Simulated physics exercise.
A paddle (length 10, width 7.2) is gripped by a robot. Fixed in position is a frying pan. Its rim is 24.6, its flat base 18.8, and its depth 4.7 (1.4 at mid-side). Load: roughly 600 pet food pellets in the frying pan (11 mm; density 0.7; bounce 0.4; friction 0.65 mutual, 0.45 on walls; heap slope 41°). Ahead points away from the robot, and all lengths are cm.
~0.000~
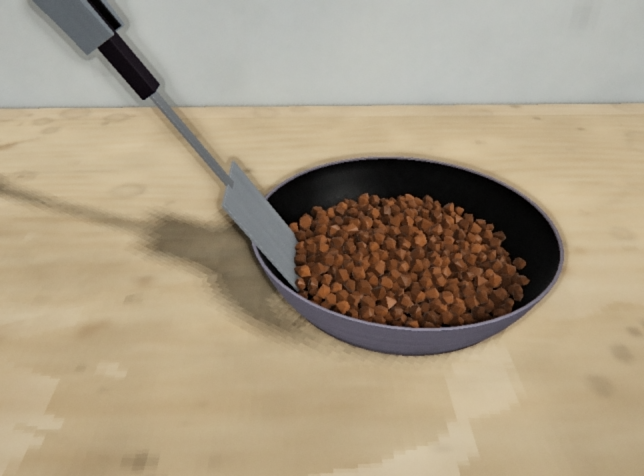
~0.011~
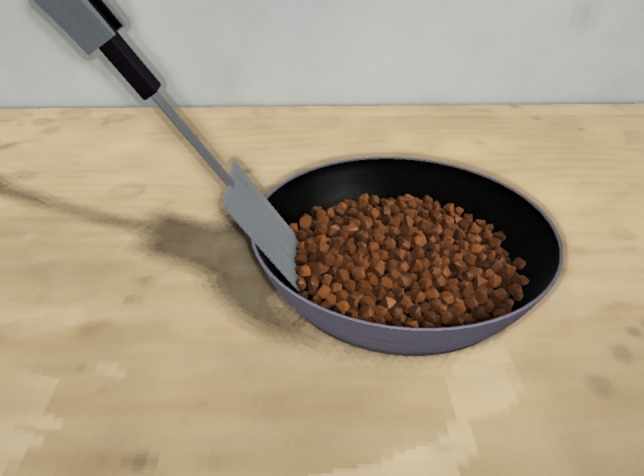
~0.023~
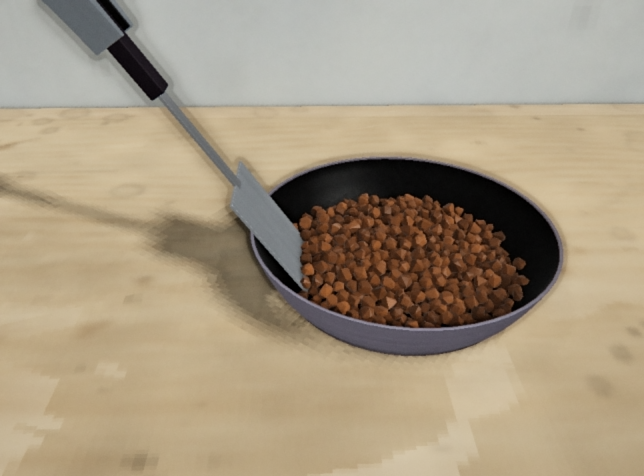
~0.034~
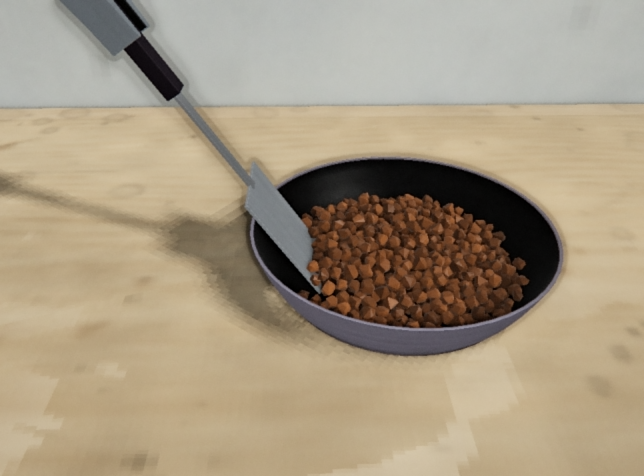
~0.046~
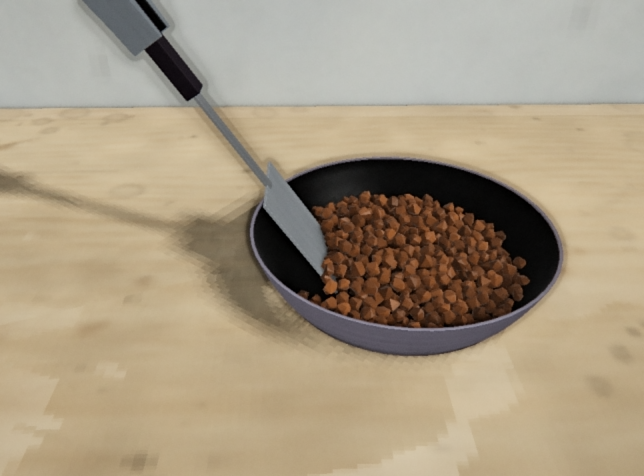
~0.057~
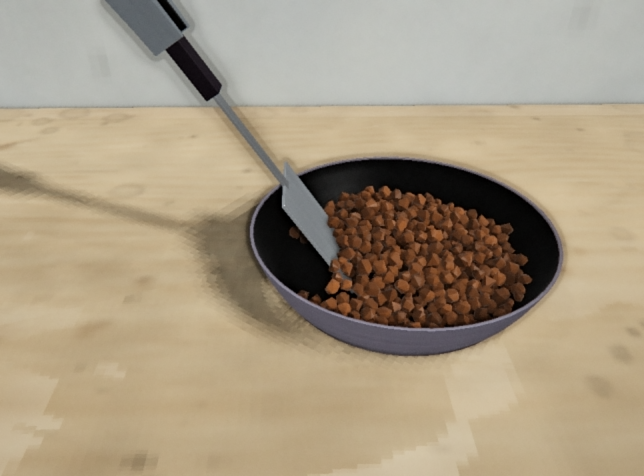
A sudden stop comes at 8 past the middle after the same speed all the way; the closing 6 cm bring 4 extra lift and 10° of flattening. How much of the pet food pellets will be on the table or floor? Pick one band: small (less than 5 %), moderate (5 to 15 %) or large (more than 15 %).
Large.
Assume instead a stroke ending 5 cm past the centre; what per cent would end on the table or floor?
It would come to roughly 10 percent.
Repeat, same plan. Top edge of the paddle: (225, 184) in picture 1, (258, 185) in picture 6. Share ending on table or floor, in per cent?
15 per cent.
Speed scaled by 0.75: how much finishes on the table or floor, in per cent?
20 %.
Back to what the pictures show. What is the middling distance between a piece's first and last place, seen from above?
Level distance of around 4 cm.
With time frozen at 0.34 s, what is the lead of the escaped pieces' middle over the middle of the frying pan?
It sits close to 22 cm ahead of the middle.
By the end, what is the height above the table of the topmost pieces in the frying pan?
About 5.5 cm.
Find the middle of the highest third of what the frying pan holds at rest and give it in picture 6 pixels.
You'll find it at about (485, 248).
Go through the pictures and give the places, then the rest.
The first picture shows paddle top edge at (228, 182), sloping 57°; upper third of the load around (400, 247), from x 295 to 525, top at y 200; 604 in the frying pan.
The second picture shows paddle top edge at (229, 182), sloping 57°; upper third of the load around (400, 247), from x 295 to 525, top at y 200.
The third picture shows paddle top edge at (236, 182), sloping 57°; upper third of the load around (396, 246), from x 295 to 525, top at y 200.
The fourth picture shows paddle top edge at (250, 182), sloping 57°; upper third of the load around (396, 246), from x 295 to 525, top at y 200.
The fifth picture shows paddle top edge at (267, 183), sloping 57°; upper third of the load around (400, 242), from x 295 to 525, top at y 195.
The sixth picture shows paddle top edge at (284, 182), sloping 57°; upper third of the load around (405, 237), from x 295 to 525, top at y 190; 604 in the frying pan.
After 0.09 s, sloping 57°, highest piece 7 above the table; 604 in the frying pan.
After 0.12 s, sloping 54°, highest piece 8 above the table; 604 in the frying pan.
After 0.34 s, sloping 47°, highest piece 11 above the table; 459 in the frying pan, 98 on the table or floor, 47 on the blade or in flight.
After 1.39 s, sloping 47°, highest piece 5 above the table; 459 in the frying pan, 145 on the table or floor.
At rest, 459 in the frying pan, 145 on the table or floor. That is 24 % on the table or floor.
